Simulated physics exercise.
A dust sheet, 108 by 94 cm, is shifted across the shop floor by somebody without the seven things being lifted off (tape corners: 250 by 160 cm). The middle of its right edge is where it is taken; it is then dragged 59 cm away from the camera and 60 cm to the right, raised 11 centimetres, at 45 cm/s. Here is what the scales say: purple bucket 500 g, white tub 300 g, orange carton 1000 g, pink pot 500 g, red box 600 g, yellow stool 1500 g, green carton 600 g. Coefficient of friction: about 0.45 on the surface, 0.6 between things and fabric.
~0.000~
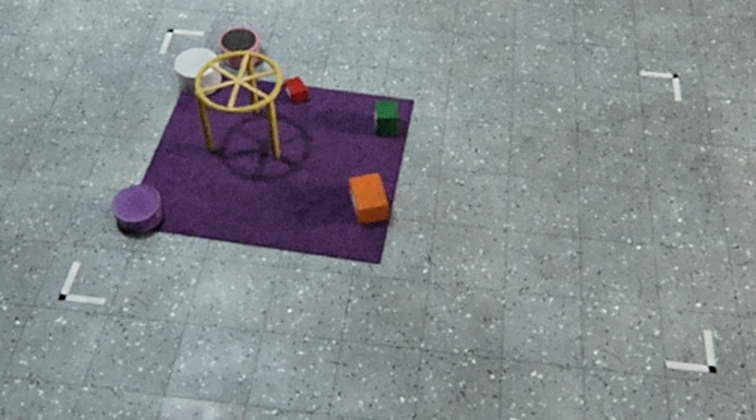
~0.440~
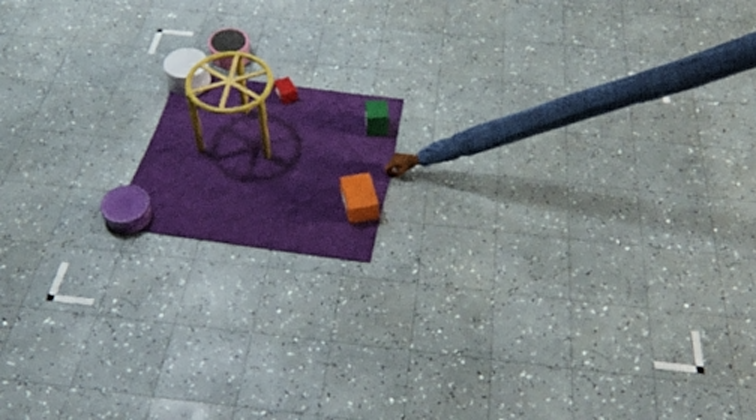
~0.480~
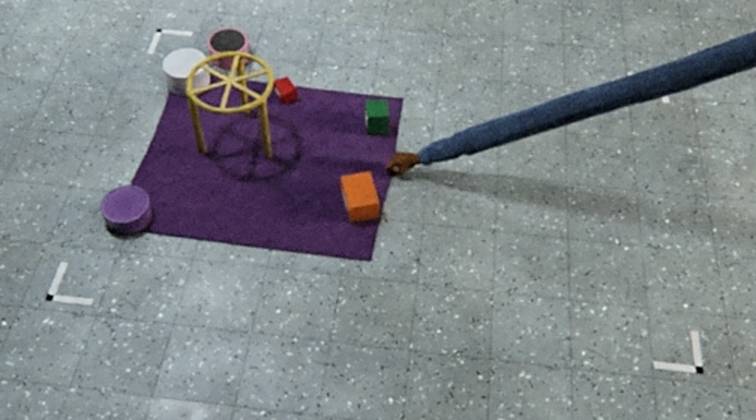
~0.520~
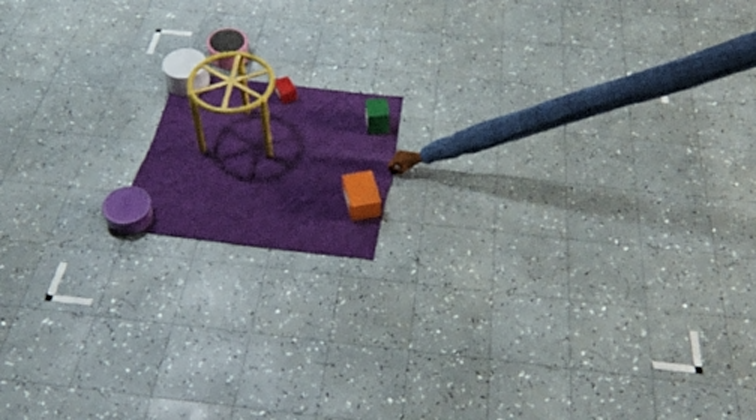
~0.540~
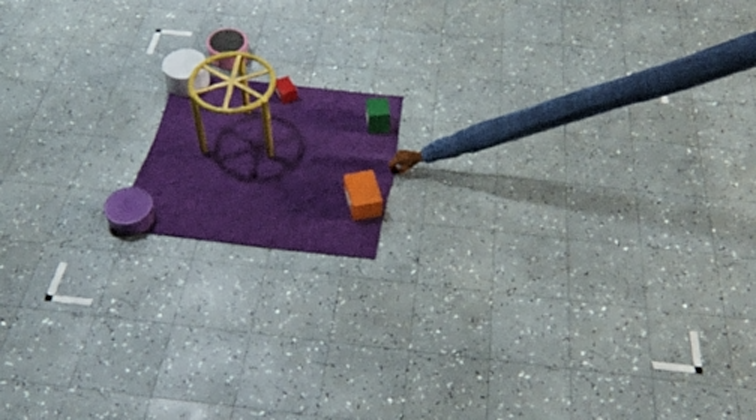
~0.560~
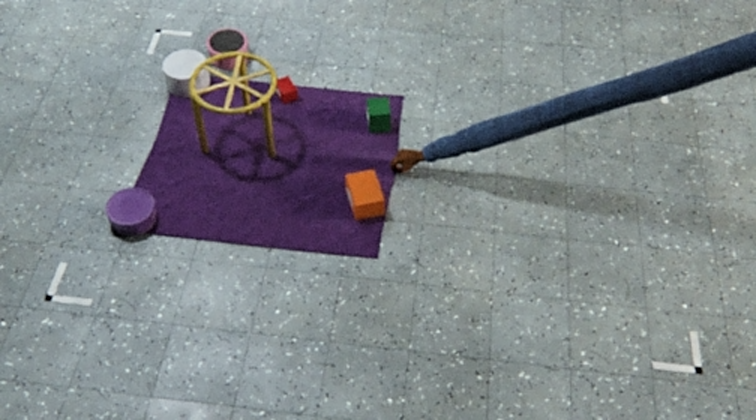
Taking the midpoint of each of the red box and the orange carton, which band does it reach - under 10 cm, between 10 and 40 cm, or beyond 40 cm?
Midpoints: The red box goes beyond 40 cm; the orange carton goes beyond 40 cm.
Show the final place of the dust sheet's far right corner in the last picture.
(499, 46) or thereabouts.
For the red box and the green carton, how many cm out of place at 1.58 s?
By then the red box is 30 cm out of place and the green carton is 35 cm out.
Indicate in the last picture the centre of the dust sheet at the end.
(434, 124), roughly.
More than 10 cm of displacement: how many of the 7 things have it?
My count is 6.
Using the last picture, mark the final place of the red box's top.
Somewhere around (404, 58) is where it ends up.
By 1.1 s, middle of the dust sheet at (317, 153); orange carton 31 cm off its start, red box 12 cm off its start, purple bucket 33 cm off its start.
By 1.6 s, middle of the dust sheet at (363, 145); orange carton 56 cm off its start, red box 28 cm off its start, purple bucket 61 cm off its start.
By 2.1 s, middle of the dust sheet at (409, 133); orange carton 78 cm off its start at (506, 116), red box 47 cm off its start at (382, 67), purple bucket 85 cm off its start at (332, 211).
By 2.6 s, middle of the dust sheet at (434, 124); orange carton 89 cm off its start, red box 59 cm off its start, purple bucket 101 cm off its start.
By 3.2 s, middle of the dust sheet at (434, 124); orange carton 89 cm off its start at (521, 103), red box 59 cm off its start at (404, 58), purple bucket 101 cm off its start at (371, 197), yellow stool 74 cm off its start at (402, 59).
